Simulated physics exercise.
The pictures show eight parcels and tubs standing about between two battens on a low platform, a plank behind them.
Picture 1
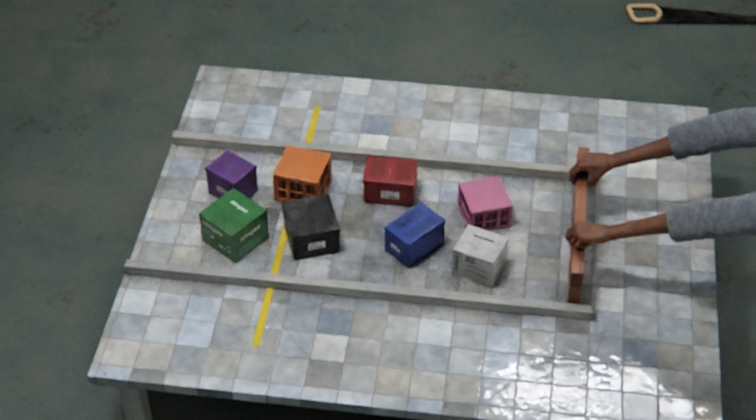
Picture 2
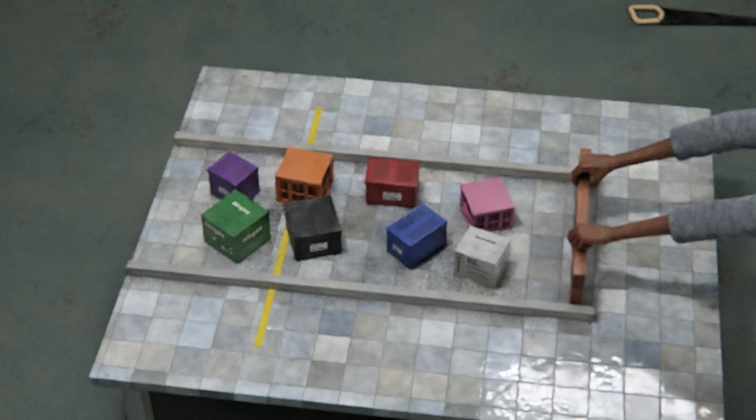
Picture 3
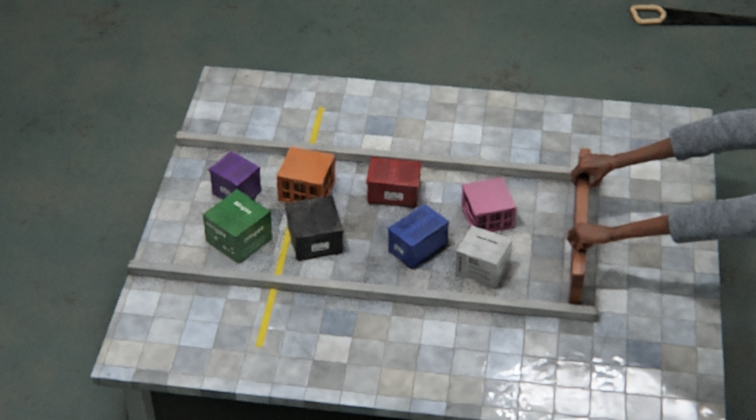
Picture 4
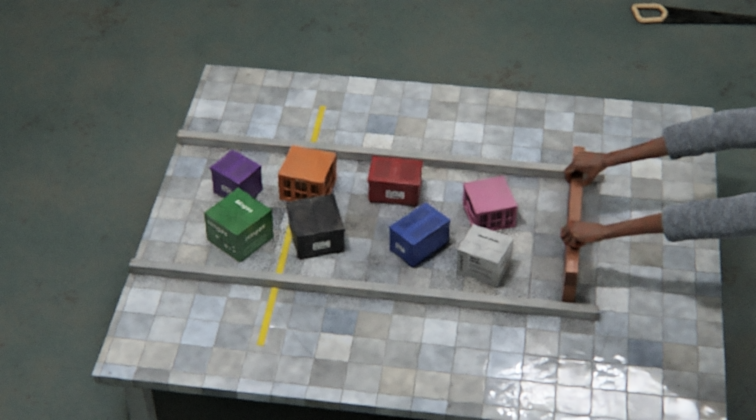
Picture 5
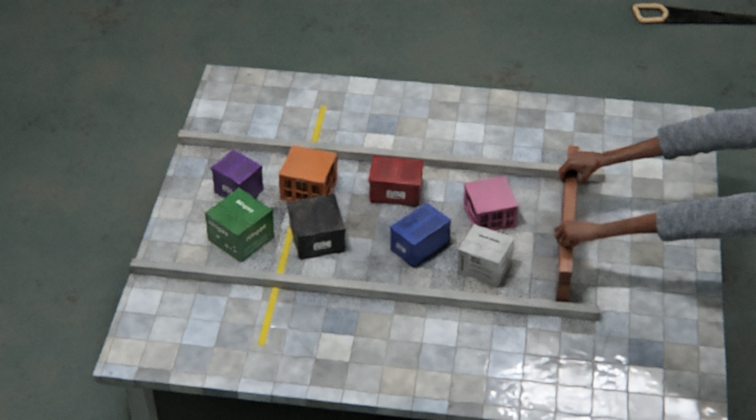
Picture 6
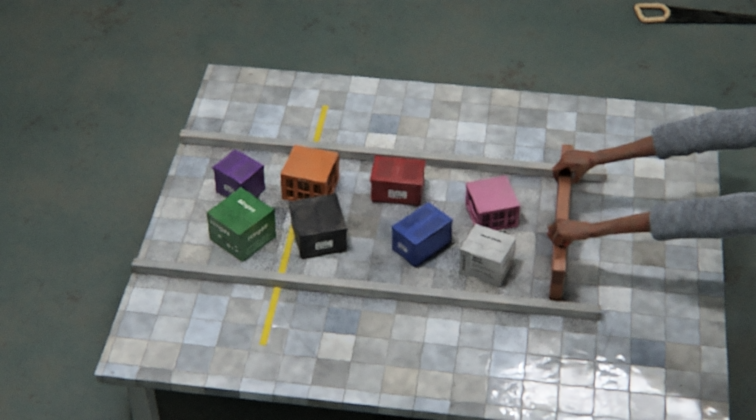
Two hands in grey sleeves reach in from the right and grip a reddish-brown plank set across two pale battens on a low tiled platform, seen from above at an angle. Between the battens stand purple, green, orange, black, red, blue, pink and white boxes, with yellow tape crossing at left. The hands first keep the plank nearly still, then slide it slightly left, while the boxes stay put and the view drifts very slightly.
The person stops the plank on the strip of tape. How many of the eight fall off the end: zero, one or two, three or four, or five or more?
As it turns out, the number that fall off is one or two.
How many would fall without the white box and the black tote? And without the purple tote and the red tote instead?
It would be 1 and 0.
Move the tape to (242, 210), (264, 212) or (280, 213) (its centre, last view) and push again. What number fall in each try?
Try by try, 3, 3 and 1.
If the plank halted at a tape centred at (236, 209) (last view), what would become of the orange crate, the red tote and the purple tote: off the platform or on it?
The orange crate is lost; the red tote does not fall; the purple tote comes down.
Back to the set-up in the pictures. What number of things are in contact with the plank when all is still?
3 of them.
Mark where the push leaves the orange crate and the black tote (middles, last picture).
The orange crate stops around (190, 165); the black tote around (213, 226).
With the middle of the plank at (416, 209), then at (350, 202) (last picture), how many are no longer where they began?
6 and 8.
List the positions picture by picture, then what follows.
In the first picture, purple tote (232, 180); green box (234, 225); orange crate (303, 177); plank (578, 225); tape (289, 216).
In the second picture, green box (236, 227); white box (482, 257).
In the third picture, orange crate (306, 178); red tote (394, 183).
In the fourth picture, purple tote (237, 179); blue tote (420, 235).
In the fifth picture, green box (240, 225); black tote (317, 227).
In the sixth picture, purple tote (240, 179); green box (242, 225); orange crate (310, 176); plank (561, 223); tape (297, 215).
A little later, none off yet; purple tote at rest near (240, 179); green box at rest near (242, 225); orange crate at rest near (310, 176).
Next, none off yet; purple tote shifted a little near (222, 178); green box shifted a little near (220, 226); orange crate shifted about its own width near (272, 173).
When it is over, the number that fall off is one or two; down, purple tote.
